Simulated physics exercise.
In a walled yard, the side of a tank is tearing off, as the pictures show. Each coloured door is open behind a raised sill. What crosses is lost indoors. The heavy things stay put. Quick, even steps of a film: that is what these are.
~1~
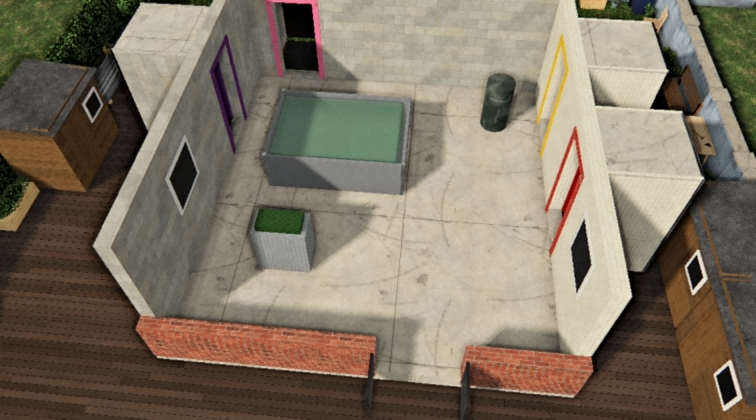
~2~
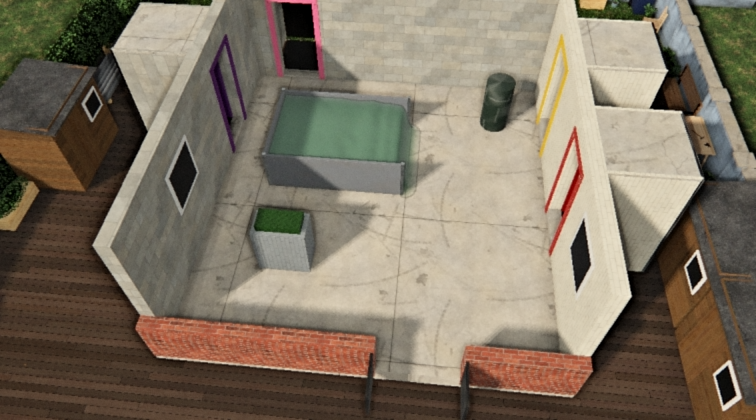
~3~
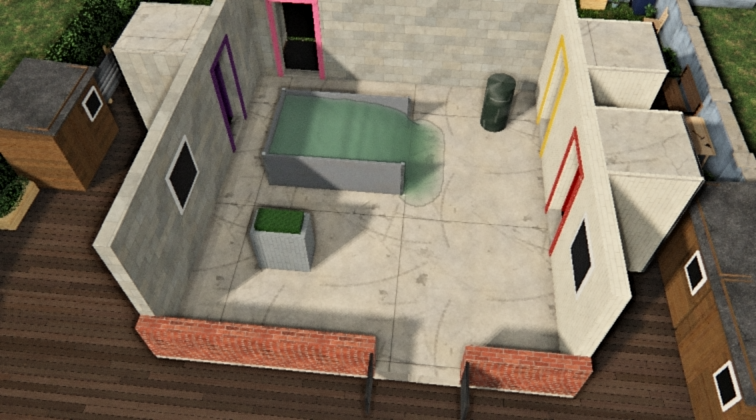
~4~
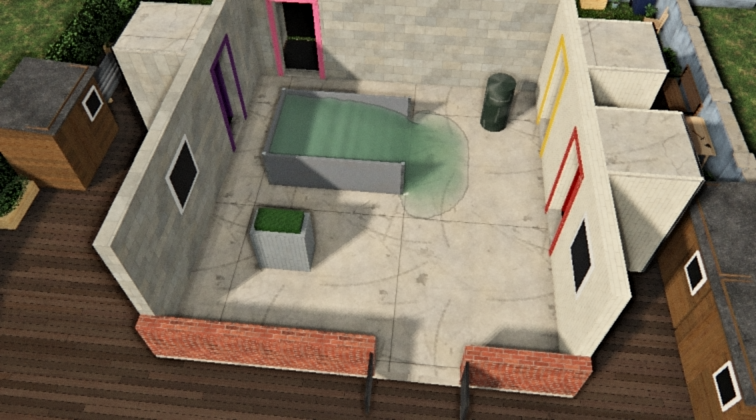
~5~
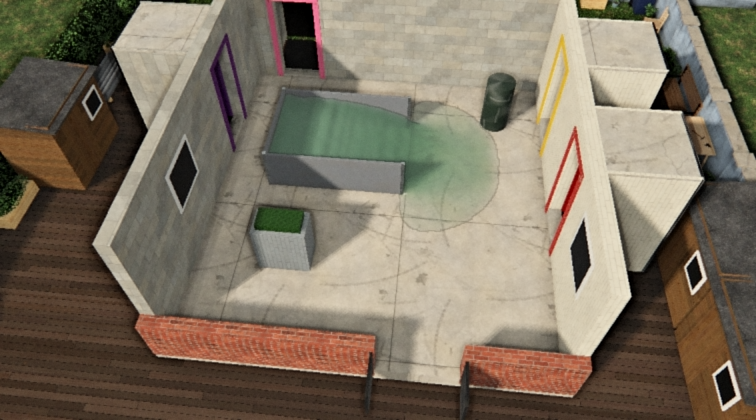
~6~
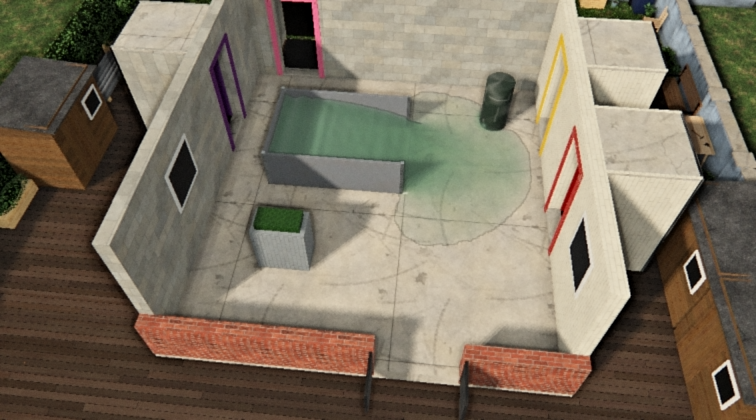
Green water poured out of the right side of a gray tank in a walled yard, spreading across the concrete floor in a widening rounded pool while the level inside the tank dropped.
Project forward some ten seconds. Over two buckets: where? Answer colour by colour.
Red door yes, purple door no, pink door yes, yellow door yes.
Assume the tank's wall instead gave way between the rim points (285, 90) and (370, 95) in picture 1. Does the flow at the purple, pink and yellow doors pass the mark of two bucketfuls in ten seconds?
Taking them in turn, the purple door comes up short, the pink door crosses the line, the yellow door comes up short.
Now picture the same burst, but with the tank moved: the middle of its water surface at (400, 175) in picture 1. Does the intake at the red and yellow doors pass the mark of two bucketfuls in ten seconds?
Finding: Red door goes beyond it; yellow door comes in lower.
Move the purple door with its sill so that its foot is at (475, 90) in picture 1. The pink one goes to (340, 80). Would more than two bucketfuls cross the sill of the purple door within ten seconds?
In that case purple door gets flooded.
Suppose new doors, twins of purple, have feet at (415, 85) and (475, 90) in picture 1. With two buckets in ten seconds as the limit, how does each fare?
Note, in sequence - door one ends up lower; door two ends up higher.
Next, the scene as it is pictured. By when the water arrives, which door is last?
It's the door marked purple.
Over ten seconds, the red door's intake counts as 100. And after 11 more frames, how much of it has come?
Near 35 in a hundred.
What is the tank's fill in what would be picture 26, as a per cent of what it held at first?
I'd put it close to 22 in a hundred.
A moment on, water covers 30 % of the floor; the red door under two buckets in, the purple door not reached, the pink door not reached, the yellow door over two buckets in.
Next, water covers 35 % of the floor; the red door over two buckets in, the purple door not reached, the pink door not reached, the yellow door far over two buckets in.
Then, water covers 50 % of the floor; the red door far over two buckets in, the purple door not reached, the pink door not reached, the yellow door far over two buckets in.
Later, water covers 85 % of the floor; the red door far over two buckets in, the purple door wet at the sill, nothing in, the pink door wet at the sill, nothing in, the yellow door far over two buckets in.
In the end, water covers 100 % of the floor; the red door far over two buckets in, the purple door wet at the sill, nothing in, the pink door far over two buckets in, the yellow door far over two buckets in.
